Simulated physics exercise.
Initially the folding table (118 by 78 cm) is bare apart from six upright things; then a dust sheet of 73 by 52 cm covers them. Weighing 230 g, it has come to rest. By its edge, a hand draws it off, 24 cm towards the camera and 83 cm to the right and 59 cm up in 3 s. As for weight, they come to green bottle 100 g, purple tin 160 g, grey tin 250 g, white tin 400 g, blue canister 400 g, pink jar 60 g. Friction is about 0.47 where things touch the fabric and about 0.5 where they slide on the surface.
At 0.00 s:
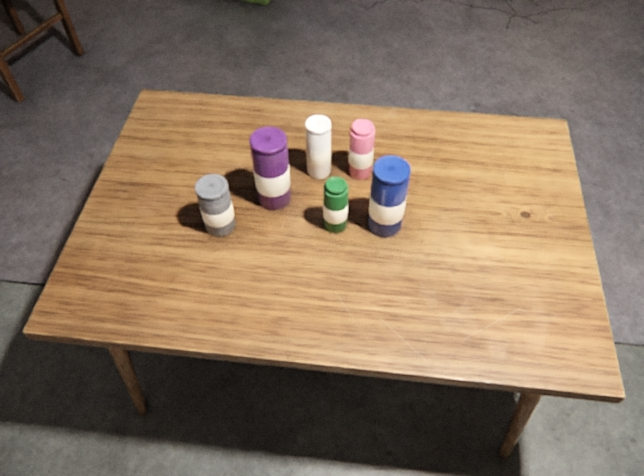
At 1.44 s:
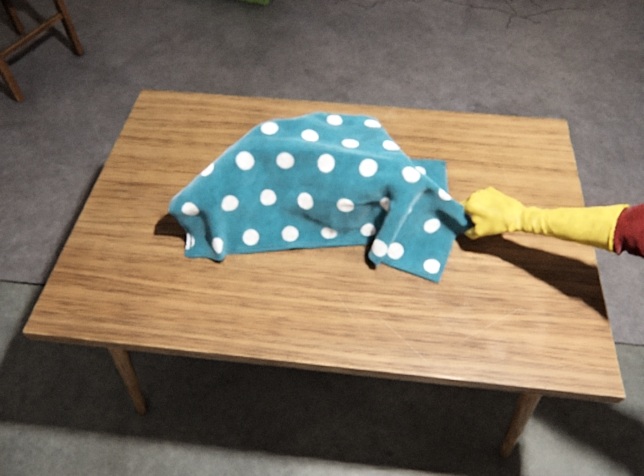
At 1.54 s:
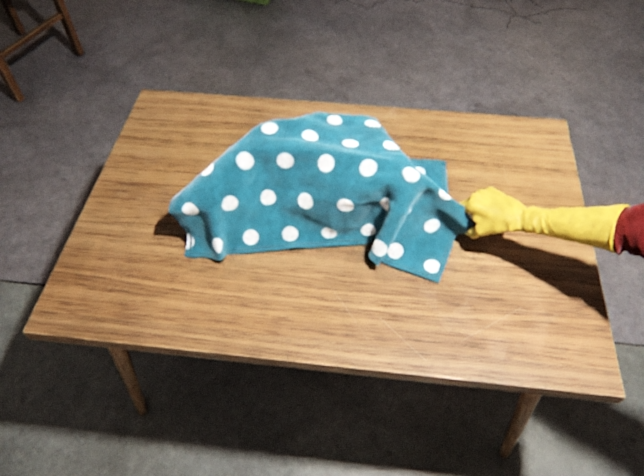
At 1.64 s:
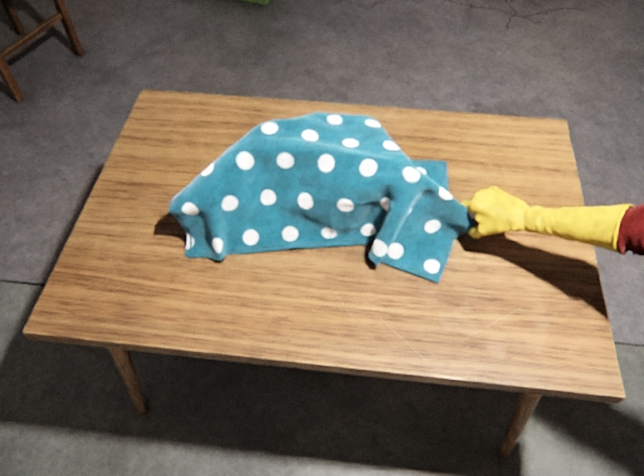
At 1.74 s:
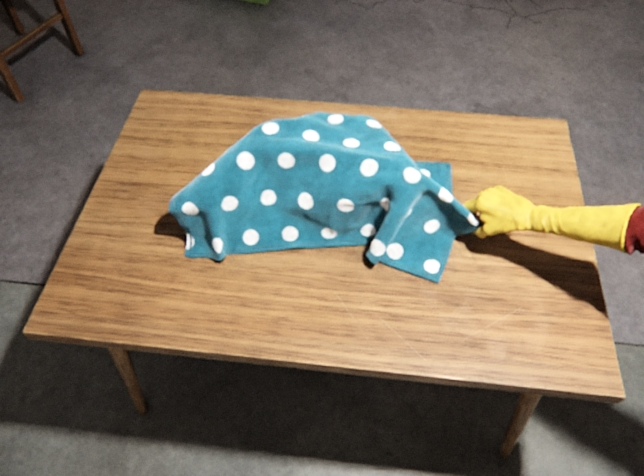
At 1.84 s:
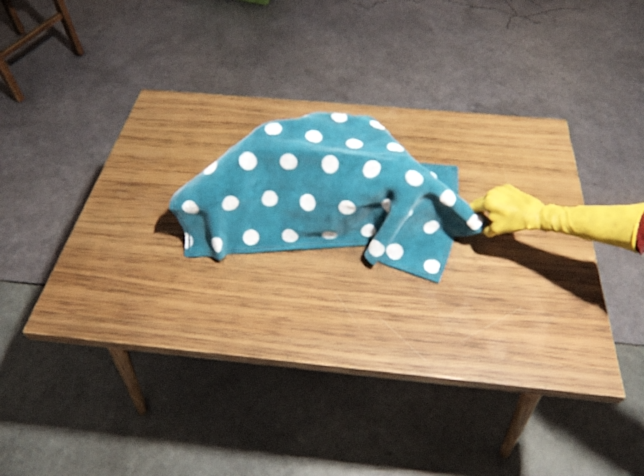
Teal polka-dot cloth covering six upright containers on a wooden table, a yellow-gloved hand tugging its corner slightly to the right.
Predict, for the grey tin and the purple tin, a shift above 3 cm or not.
Prediction: Grey tin - barely budges; purple tin - shifts too far.
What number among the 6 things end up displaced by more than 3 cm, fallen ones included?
That comes to 4 of the things.
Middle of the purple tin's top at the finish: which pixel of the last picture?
Roughly (333, 178).
By 2.5 s, middle of the dust sheet at (416, 170); purple tin 7 cm off its start, pink jar 8 cm off its start.
By 3.2 s, middle of the dust sheet at (587, 178); purple tin on its side, 14 cm off its start, pink jar on its side, 23 cm off its start, green bottle on its side, 8 cm off its start.
By 3.9 s, middle of the dust sheet at a place out of view; purple tin on its side, 14 cm off its start at (333, 178), pink jar on its side, 36 cm off its start at (505, 215), blue canister on its side, 15 cm off its start at (451, 199).
By 4.5 s, middle of the dust sheet at a place out of view; purple tin on its side, 14 cm off its start, pink jar on its side, 52 cm off its start, blue canister on its side, 19 cm off its start.
By 5.3 s, middle of the dust sheet at a place out of view; purple tin on its side, 14 cm off its start at (333, 178), grey tin 0 cm off its start at (211, 185), pink jar over the edge, blue canister on its side, 24 cm off its start at (443, 154).
